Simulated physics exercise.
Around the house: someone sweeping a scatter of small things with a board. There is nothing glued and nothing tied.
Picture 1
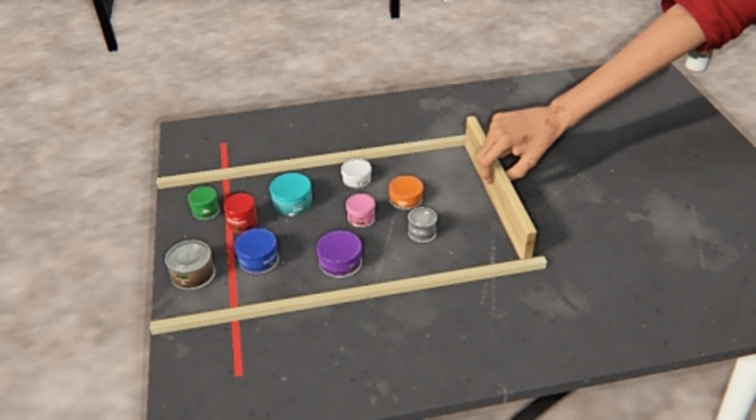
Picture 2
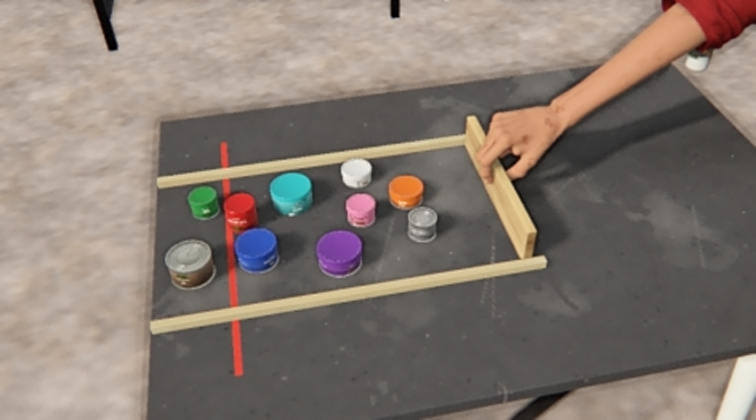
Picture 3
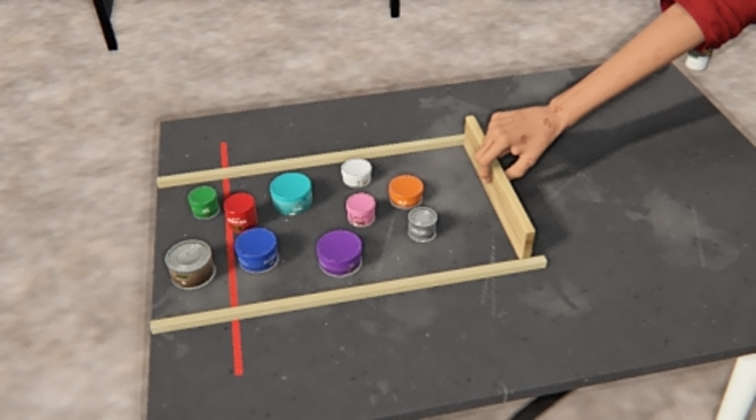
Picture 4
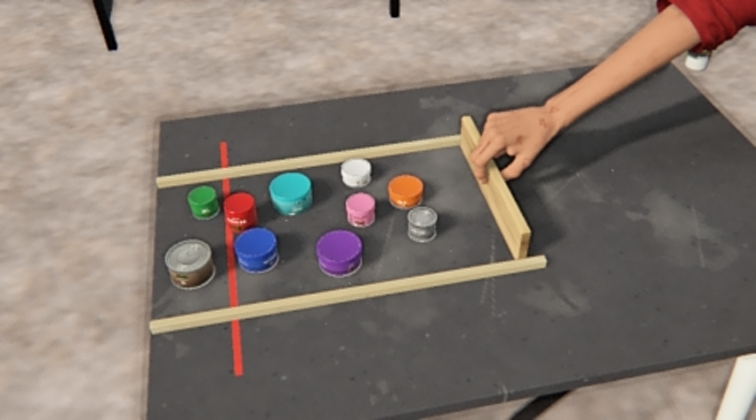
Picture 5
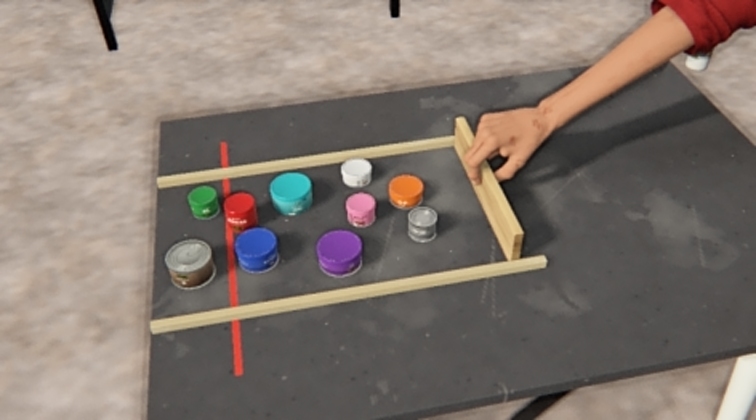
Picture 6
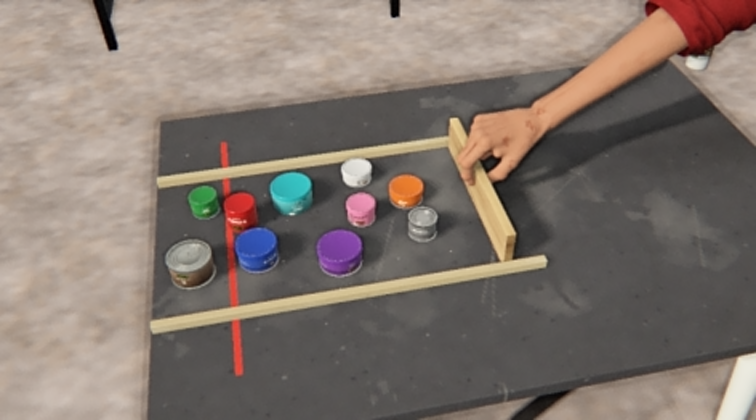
A hand slides a wooden board slightly left toward colourful tins and tubs, which stay still.
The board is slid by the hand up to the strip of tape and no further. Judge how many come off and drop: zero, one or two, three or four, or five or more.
One or two come off.
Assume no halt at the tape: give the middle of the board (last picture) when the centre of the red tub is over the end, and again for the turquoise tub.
Around (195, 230), then around (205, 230).
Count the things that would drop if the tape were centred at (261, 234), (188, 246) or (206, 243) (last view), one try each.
Down on the floor: 0, 5 and 2.
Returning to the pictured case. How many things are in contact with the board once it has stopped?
That number would be 5.
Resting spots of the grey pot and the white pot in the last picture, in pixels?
Final positions: Near (216, 255); near (212, 190).
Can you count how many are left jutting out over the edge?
1 is the number.
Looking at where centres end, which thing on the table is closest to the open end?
The answer: The green tin.
Soon after, none off yet; brown tin at rest near (191, 265); green tin at rest near (205, 203); red tub at rest near (241, 213).
Then, none off yet; brown tin moved a little near (177, 267); green tin moved about its own width near (184, 210); red tub moved about its own width near (218, 220).
At rest, the number that fall off is one or two; fallen, brown tin.
